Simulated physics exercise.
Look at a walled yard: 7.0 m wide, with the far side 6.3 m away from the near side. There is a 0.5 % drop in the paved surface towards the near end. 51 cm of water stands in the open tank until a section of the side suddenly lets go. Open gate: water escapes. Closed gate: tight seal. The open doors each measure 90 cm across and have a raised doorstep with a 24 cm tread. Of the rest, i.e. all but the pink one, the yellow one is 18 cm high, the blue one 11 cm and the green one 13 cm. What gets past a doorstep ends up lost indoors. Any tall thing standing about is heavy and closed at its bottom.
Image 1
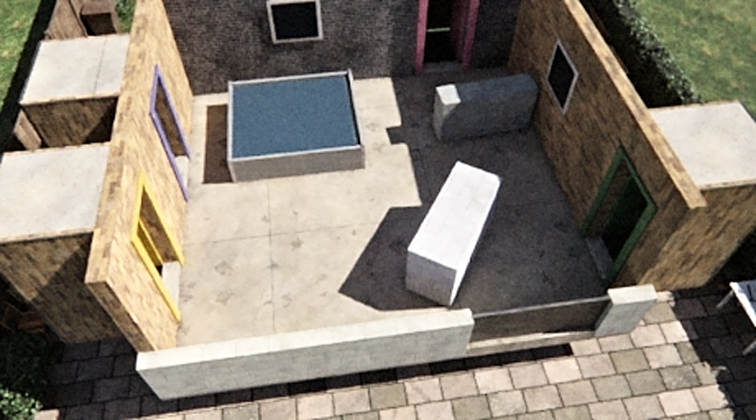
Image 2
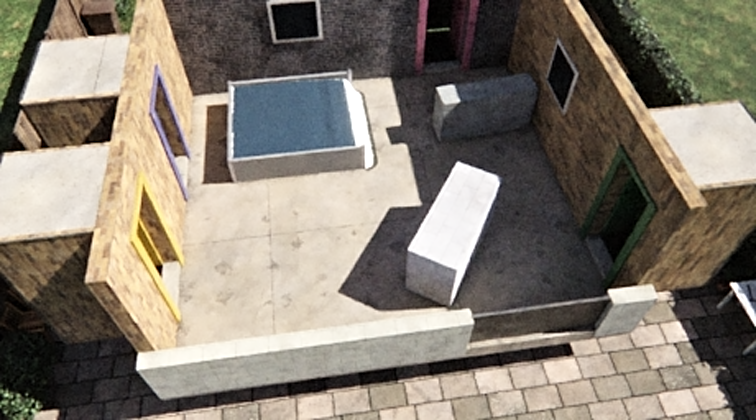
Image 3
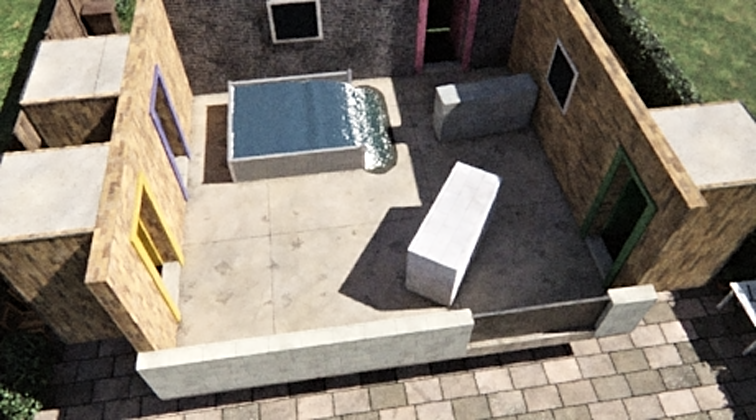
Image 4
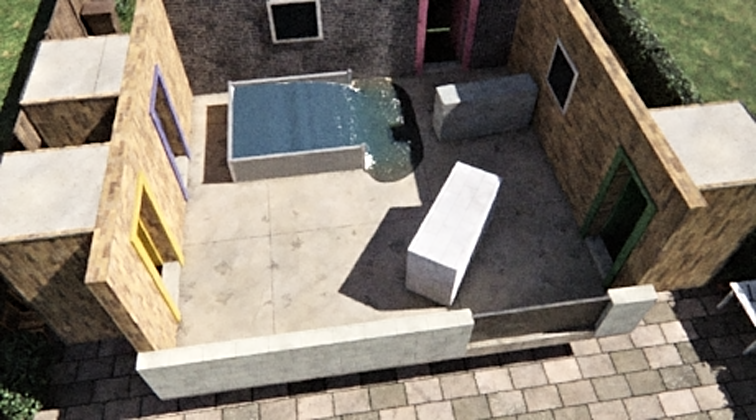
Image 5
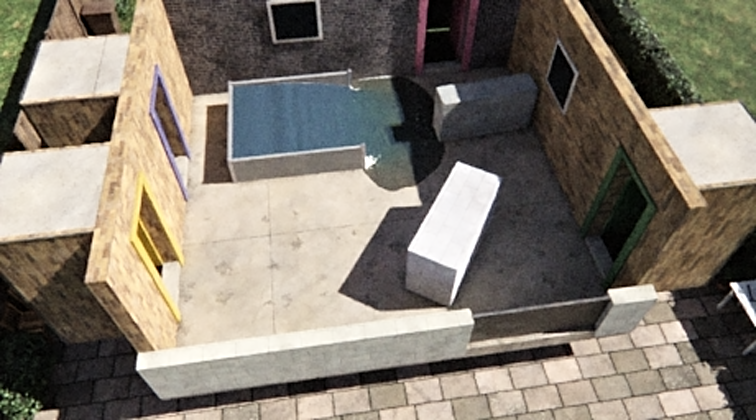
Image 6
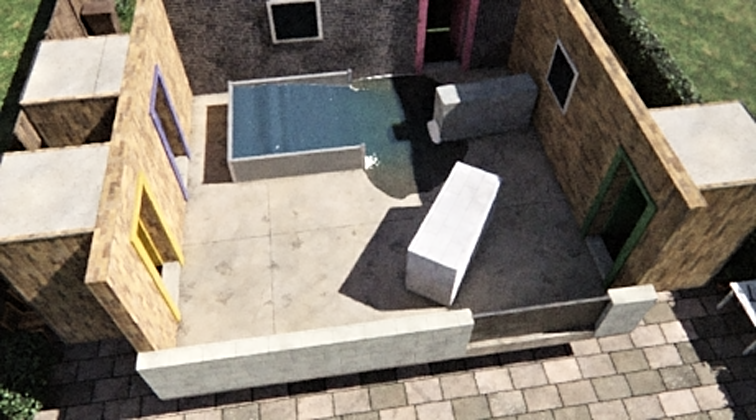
A walled yard with a pale paved floor is seen from high above its near side, with brown brick walls left and right and a dark wall behind. A tank of blue water stands at the back left, with a grey block and a white block to its right and purple, yellow, green and pink openings around. The tank's right side opens and water pours out, spreading rightward across the floor to the grey block, while the camera stays still.
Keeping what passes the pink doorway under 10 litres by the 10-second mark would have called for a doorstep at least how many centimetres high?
It would have called for about 23 cm.
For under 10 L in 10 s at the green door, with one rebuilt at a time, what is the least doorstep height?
The green one would have to be about 11.0 cm high.
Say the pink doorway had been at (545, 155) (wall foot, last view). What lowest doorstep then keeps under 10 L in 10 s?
It needs roughly 11.5 cm.
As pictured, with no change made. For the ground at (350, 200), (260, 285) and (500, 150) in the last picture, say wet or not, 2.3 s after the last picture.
Status: Clear / clear / submerged.
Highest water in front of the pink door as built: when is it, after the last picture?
I'd say near 3.5 seconds.
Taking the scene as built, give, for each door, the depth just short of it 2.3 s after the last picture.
In cm: Pink 17, yellow 0, blue 0, green 13.
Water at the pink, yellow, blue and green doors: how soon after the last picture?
Pink 0.2 s, yellow 7.0 s, blue 7.5 s, green 1.6 s.
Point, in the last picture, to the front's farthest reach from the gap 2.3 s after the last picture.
Lab note: Front tip approx. at (609, 314).
Then, 0.7 s after the last picture water covers 30 % of the floor, deepest (33 cm) near (431, 131); 9 cm at the pink door, 0 litres in over its 10 cm doorstep.
Then, 2.3 s after the last picture water covers 40 % of the floor, deepest (38 cm) near (517, 103); 17 cm at the pink door, 6 litres in over its 10 cm doorstep.
Then, 9.3 s after the last picture water covers 90 % of the floor, deepest (12 cm) near (175, 374); 6 cm at the pink door, 148 litres in over its 10 cm doorstep.
At the pink door as built, the water peaked near 26 cm, 3.5 s after the last picture.
With a doorstep of 20 cm, 21 litres would have come in within the 10 s; with 27.5 cm, 0 litres. So under 10 litres takes about 23 cm.
